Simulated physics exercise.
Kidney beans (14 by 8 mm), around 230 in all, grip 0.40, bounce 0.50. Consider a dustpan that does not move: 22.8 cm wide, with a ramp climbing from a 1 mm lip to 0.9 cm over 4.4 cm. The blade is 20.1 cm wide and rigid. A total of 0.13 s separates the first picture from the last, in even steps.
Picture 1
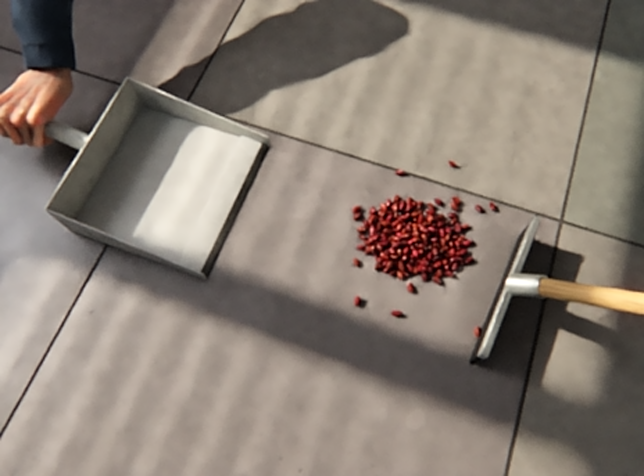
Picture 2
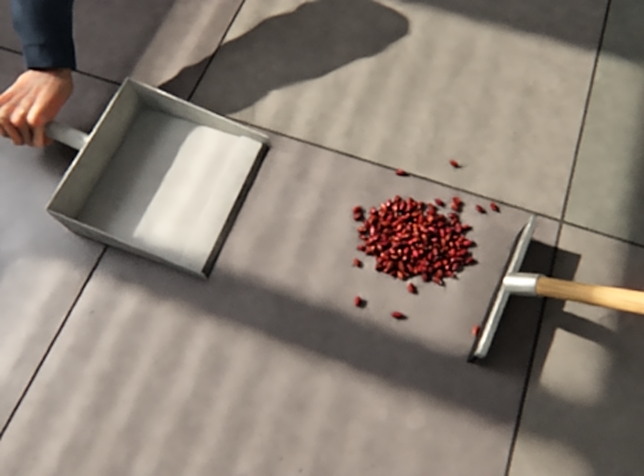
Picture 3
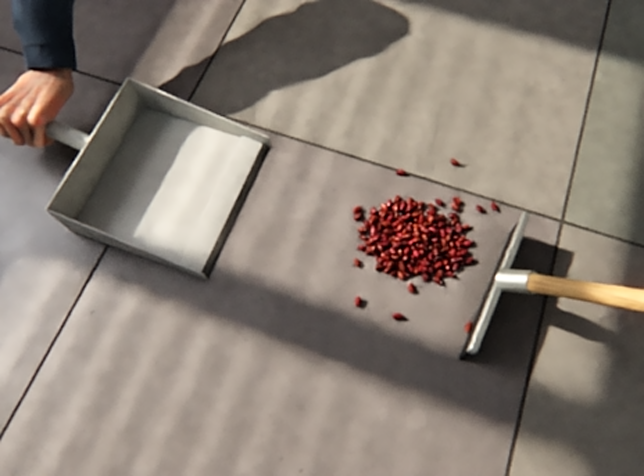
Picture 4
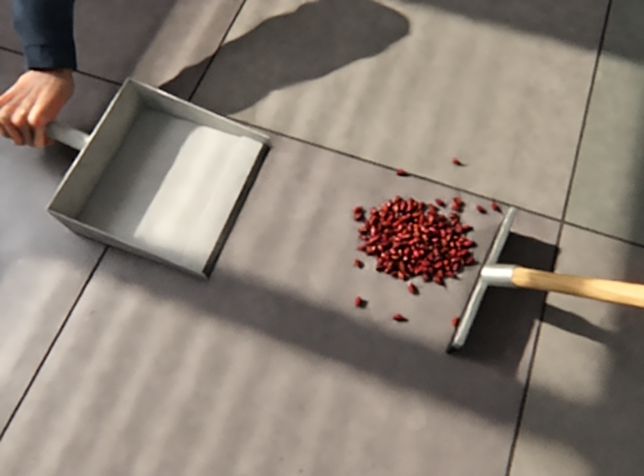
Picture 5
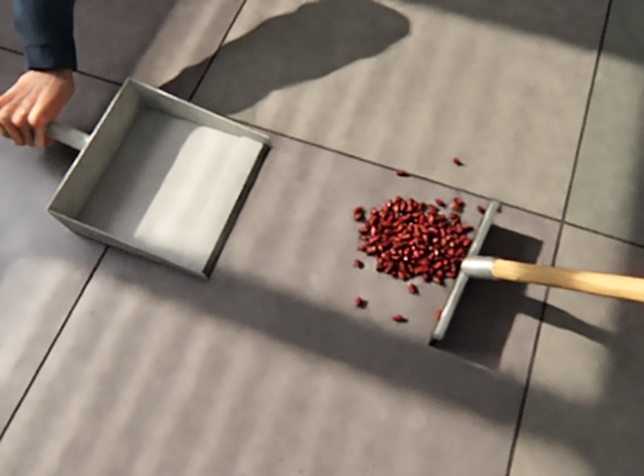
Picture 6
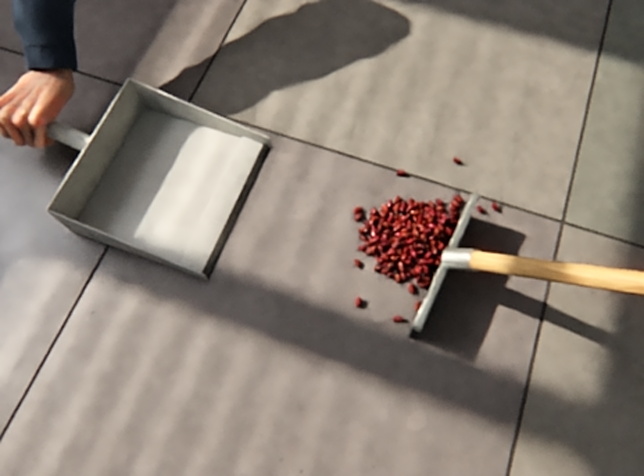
The clip shows a hand holding a metal dustpan still on a tiled floor while a wooden-handled blade slides left from the right, reaches a pile of dark red beans and pushes into its right side, bunching the beans together.
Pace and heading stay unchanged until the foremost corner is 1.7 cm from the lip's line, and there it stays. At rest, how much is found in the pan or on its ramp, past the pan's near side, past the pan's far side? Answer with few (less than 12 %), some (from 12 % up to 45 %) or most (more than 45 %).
In the pan or on its ramp - most; past the pan's near side - few; past the pan's far side - some.
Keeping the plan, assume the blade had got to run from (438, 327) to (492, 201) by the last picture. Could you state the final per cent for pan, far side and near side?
Split: Pan = 40, far = 40, near = 0.
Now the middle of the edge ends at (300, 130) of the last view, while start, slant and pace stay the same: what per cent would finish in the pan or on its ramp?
Roughly 25 %.
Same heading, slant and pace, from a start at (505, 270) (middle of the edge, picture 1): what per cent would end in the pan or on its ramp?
Estimate: Near 50 %.
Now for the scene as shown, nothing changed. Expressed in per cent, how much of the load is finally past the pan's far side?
Roughly 30 per cent.
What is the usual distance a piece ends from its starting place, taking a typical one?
Roughly 30 centimetres.
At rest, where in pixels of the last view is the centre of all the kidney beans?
Near (243, 165).
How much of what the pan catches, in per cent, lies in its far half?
70 per cent.
Then, 0.14 s after the last picture, middle of the blade 15 cm from the lip; 0 % over the lip, far side 20 %, near side 0 %.
Then, 0.23 s after the last picture, middle of the blade 6 cm from the lip; 0 % over the lip, far side 25 %, near side 0 %.
Then, 0.46 s after the last picture, middle of the blade 3 cm from the lip; 55 % over the lip, far side 30 %, near side 0 %.
In the end, pan 55 %, near side 0 %, far side 30 %, in front of the lip or behind the blade 15 %.
